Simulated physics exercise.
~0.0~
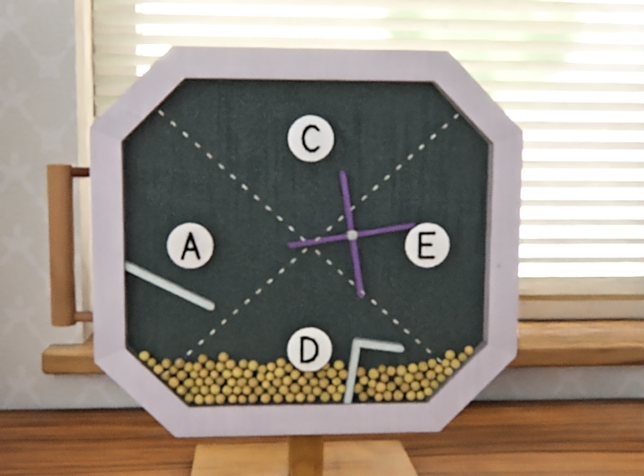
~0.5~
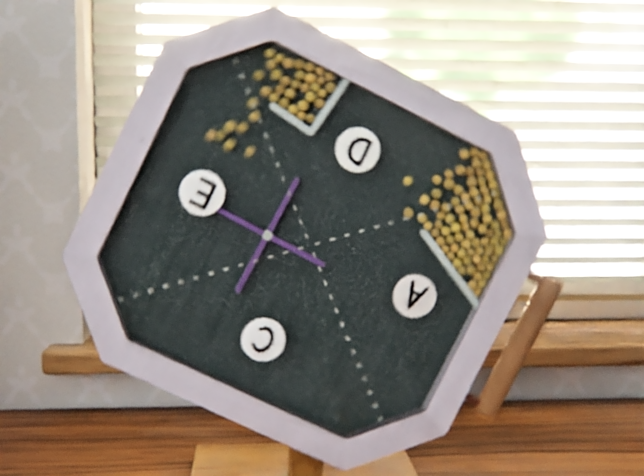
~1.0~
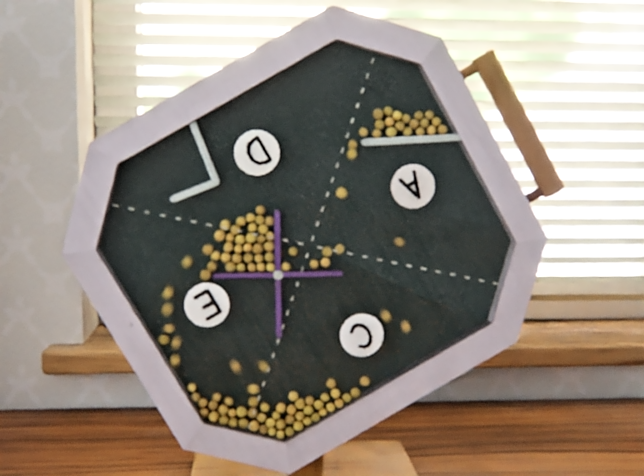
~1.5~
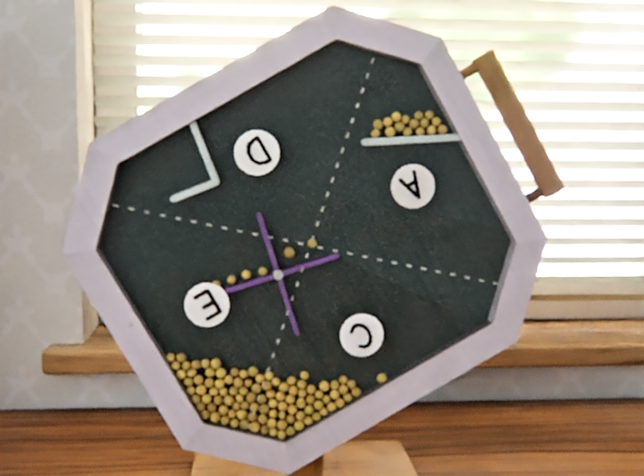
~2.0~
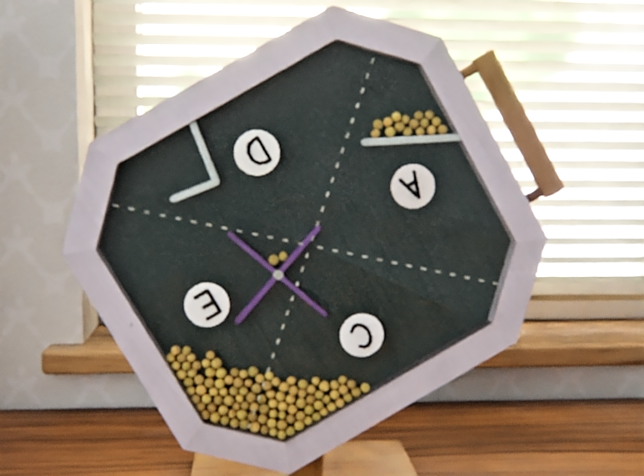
A clear case of pale beads turns anticlockwise and stops, most beads settling at the bottom.
